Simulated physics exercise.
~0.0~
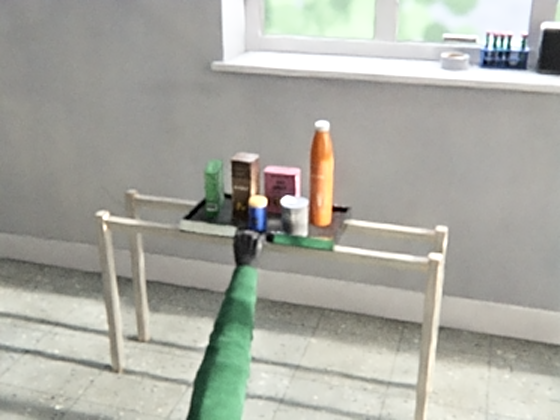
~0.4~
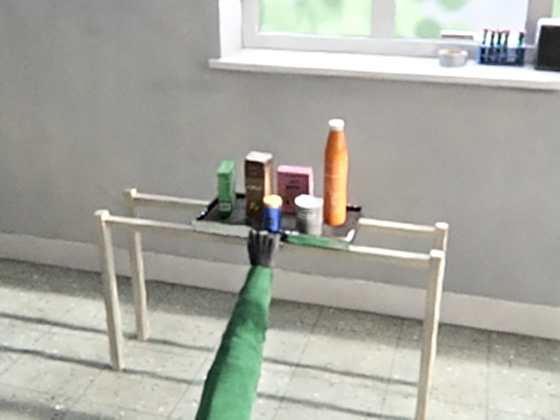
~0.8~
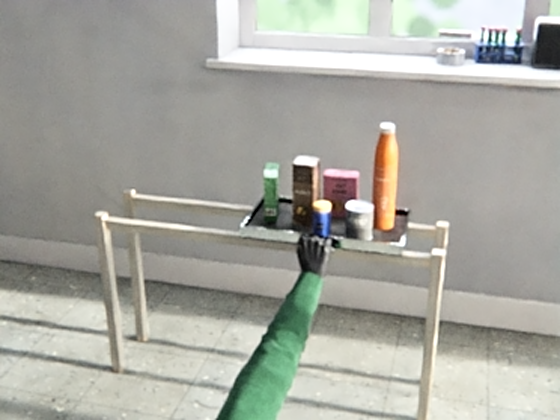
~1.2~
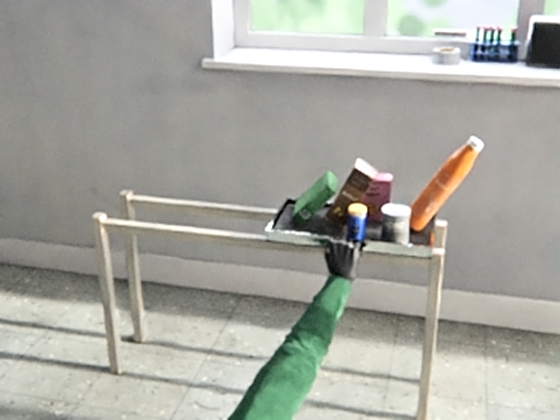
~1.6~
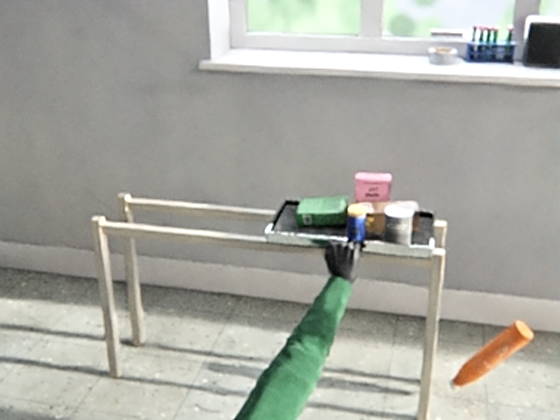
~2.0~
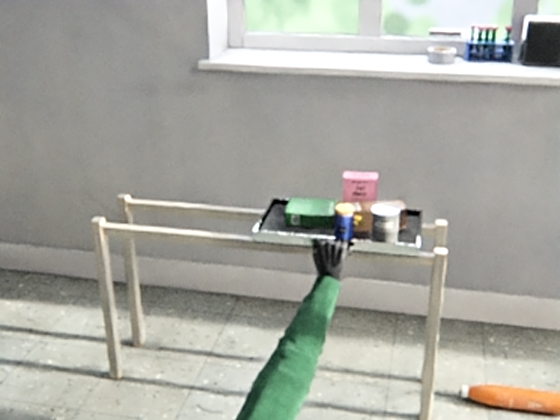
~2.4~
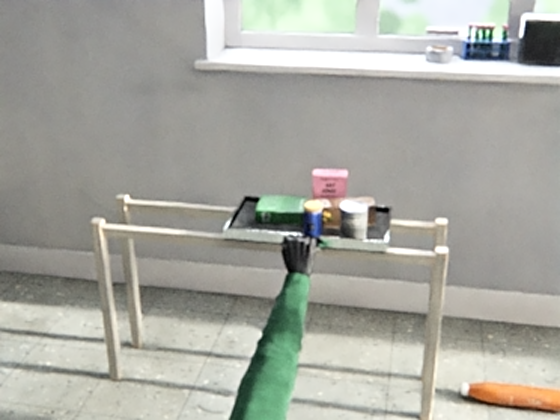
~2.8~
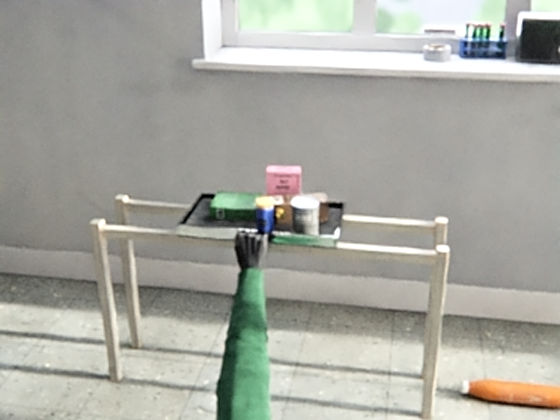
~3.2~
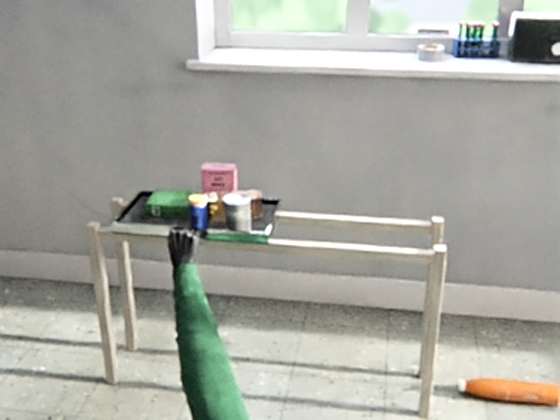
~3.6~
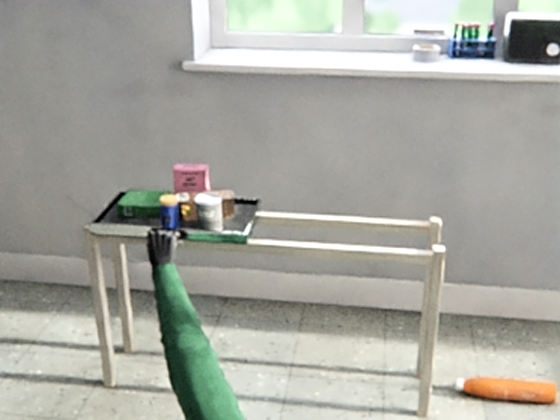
Orange bottle toppling off a tray as a green-sleeved arm slides it right, cartons falling flat, then tray moving back left.
